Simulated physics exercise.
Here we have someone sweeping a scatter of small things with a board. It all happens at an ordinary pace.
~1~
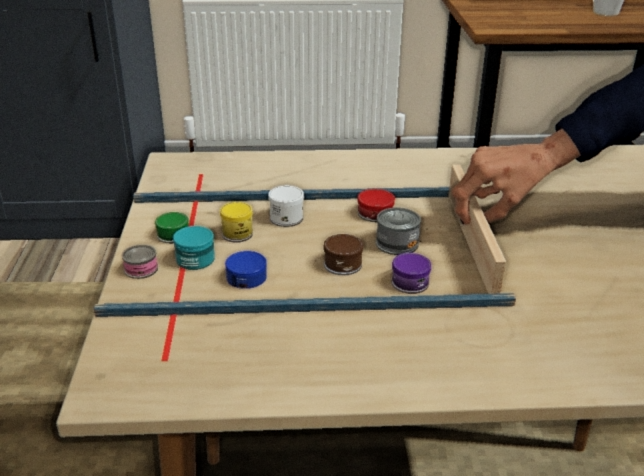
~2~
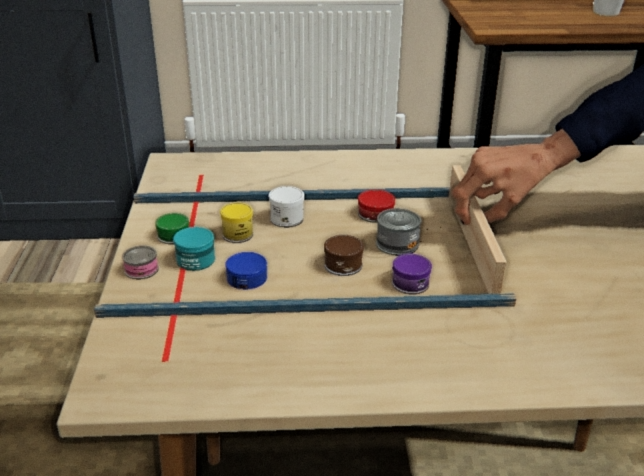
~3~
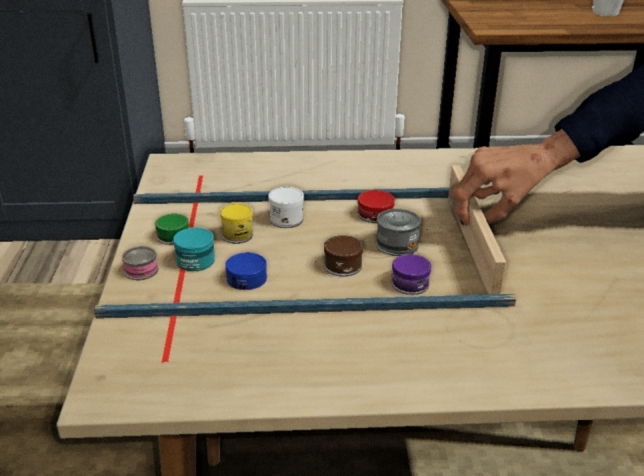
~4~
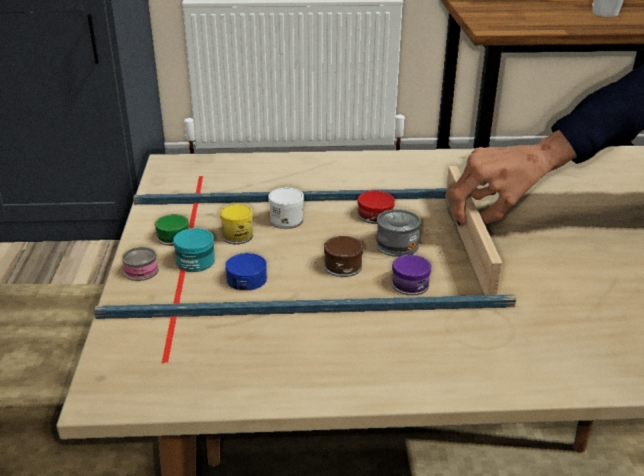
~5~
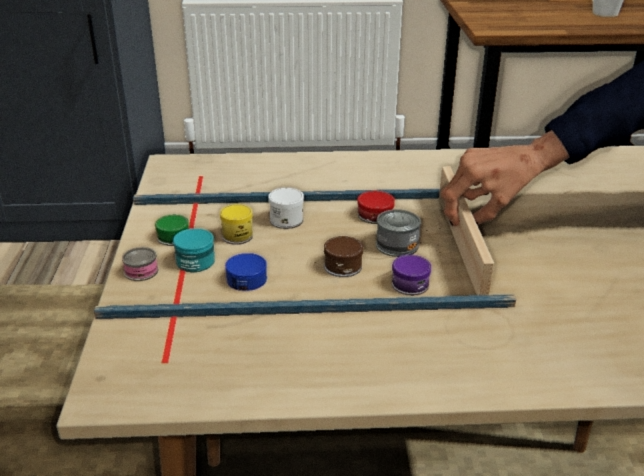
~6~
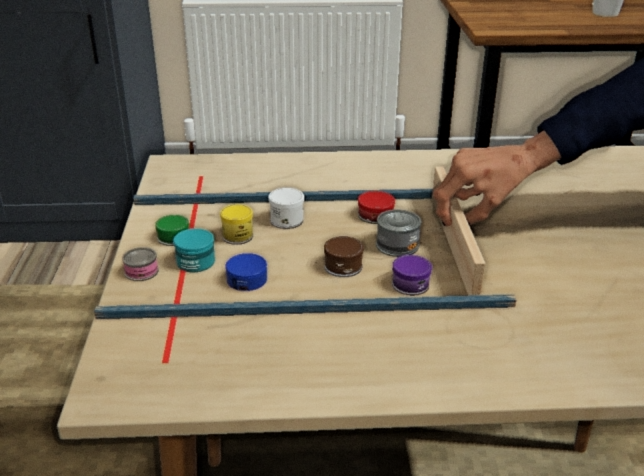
On a wooden table by a radiator, a hand slides a board slightly left between blue strips, the colourful tubs staying still.
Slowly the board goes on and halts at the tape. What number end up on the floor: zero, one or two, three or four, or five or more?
The number that fall off is one or two.
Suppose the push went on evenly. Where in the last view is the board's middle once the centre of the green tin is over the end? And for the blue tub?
For the green tin at (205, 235), for the blue tub at (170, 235).
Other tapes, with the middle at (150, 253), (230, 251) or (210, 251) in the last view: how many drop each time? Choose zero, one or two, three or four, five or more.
The falls would be at least five; none; none at all.
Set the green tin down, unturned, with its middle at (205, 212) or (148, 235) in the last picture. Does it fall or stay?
In turn it is lost; comes down.
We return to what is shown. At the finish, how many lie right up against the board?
4 of them.
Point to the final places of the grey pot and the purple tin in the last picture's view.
First (165, 236), then (158, 287).
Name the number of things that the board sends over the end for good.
It comes to 2.
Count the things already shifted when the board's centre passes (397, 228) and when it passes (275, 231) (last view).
First 3, then 7.
Soon after, none off yet; pink pot at rest near (141, 264); green tin at rest near (173, 230); turquoise tub at rest near (195, 251).
After that, none off yet; pink pot at rest near (141, 264); green tin displaced about its own width near (151, 229); turquoise tub displaced a little near (179, 250).
In the end, the number that fall off is one or two; gone, green tin and pink pot.
